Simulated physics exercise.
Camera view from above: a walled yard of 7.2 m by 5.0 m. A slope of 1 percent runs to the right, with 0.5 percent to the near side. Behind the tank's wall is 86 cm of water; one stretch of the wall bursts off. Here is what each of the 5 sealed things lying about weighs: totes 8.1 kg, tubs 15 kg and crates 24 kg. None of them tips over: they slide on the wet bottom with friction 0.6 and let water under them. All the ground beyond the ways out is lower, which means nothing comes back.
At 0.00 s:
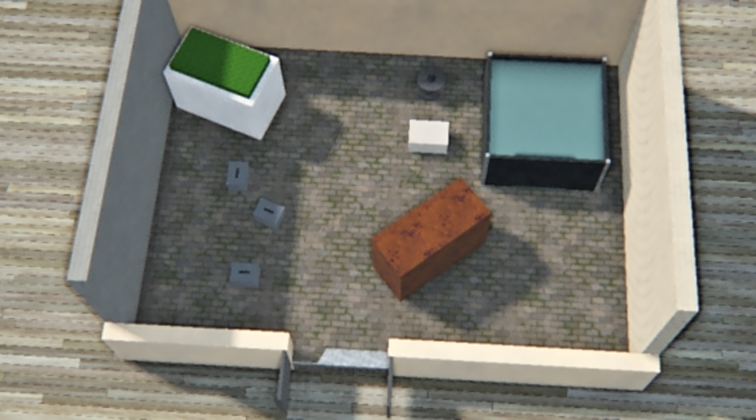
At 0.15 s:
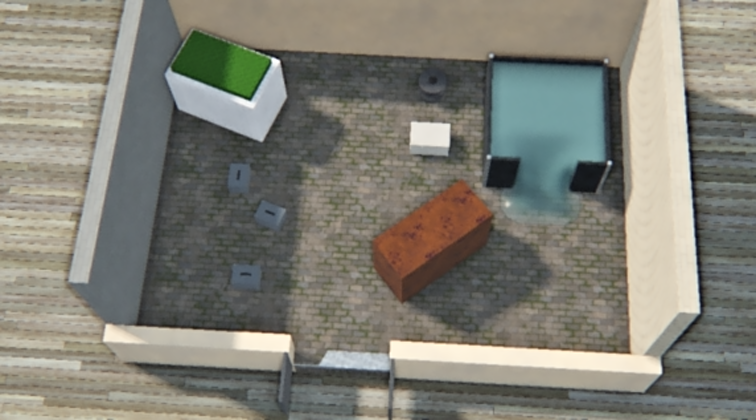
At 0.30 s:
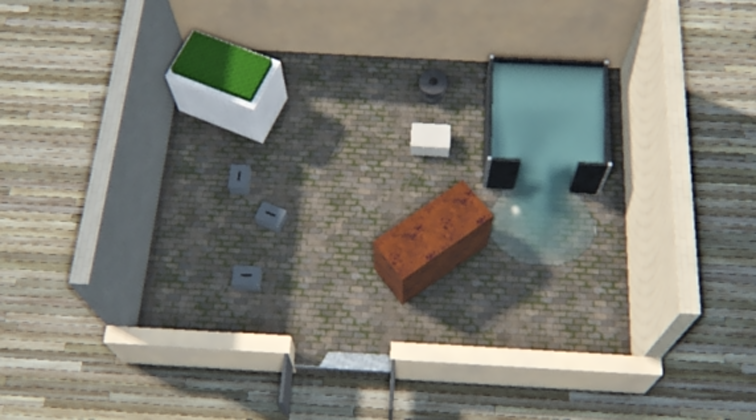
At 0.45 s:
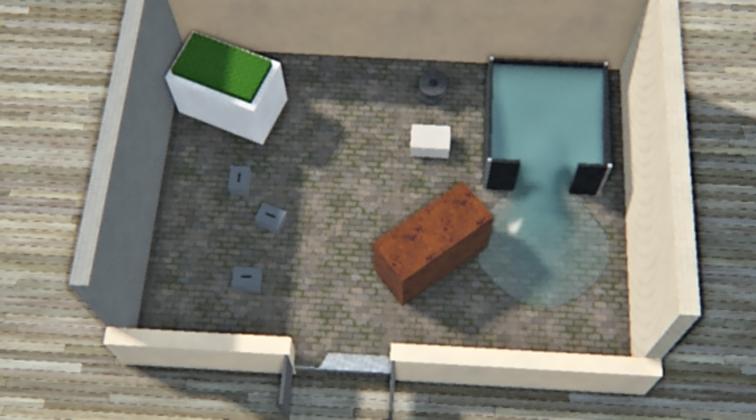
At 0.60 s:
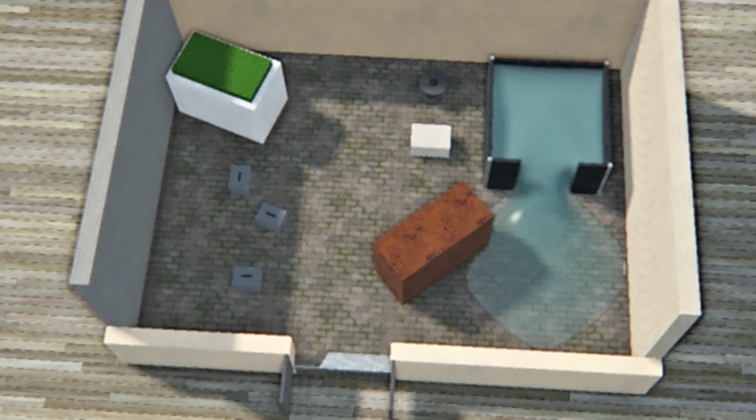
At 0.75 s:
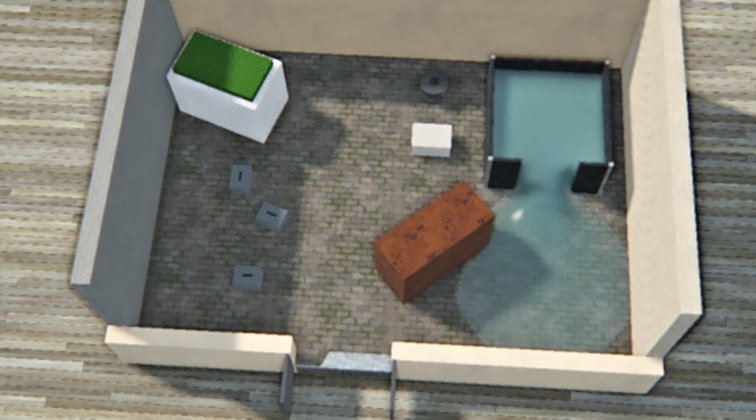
A walled yard paved in small grey-green stones is seen from high above, with a gap in its near wall. A green-topped white box stands at the upper left above three small grey pieces, a rusty brown block sits near the middle by a small white block and dark disc, and a dark-framed water tank stands upper right. The tank's near side opens and pale water spreads toward the near wall, while the objects stay put.
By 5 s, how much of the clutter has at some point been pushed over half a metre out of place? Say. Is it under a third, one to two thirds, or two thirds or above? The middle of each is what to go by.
It is under a third.
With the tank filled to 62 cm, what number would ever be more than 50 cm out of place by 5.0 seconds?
In that case the number is 0.
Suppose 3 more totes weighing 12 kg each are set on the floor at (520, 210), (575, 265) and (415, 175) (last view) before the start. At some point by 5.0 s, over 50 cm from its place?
One after another they come out above it, above it, inside the limit.
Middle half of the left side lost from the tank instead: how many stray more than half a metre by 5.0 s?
The answer then is 5.
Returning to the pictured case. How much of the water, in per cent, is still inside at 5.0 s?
Around 94 % of the water.
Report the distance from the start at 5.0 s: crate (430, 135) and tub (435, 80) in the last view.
Respectively, 0 centimetres and 0 centimetres.
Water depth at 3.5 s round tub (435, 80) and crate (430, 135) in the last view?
Depths: Near 0 cm, then near 1 cm.
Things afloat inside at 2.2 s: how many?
Count at that moment: 0.
After 1.1 s 0 of 5 are over 50 cm from their spots; 0 afloat.
After 2.2 s 0 of 5 are over 50 cm from their spots; 0 afloat.
After 3.5 s 0 of 5 are over 50 cm from their spots; 0 afloat.
After 5.0 s 1 of 5 are over 50 cm from their spots, and 1 have been at some point; 0 afloat.
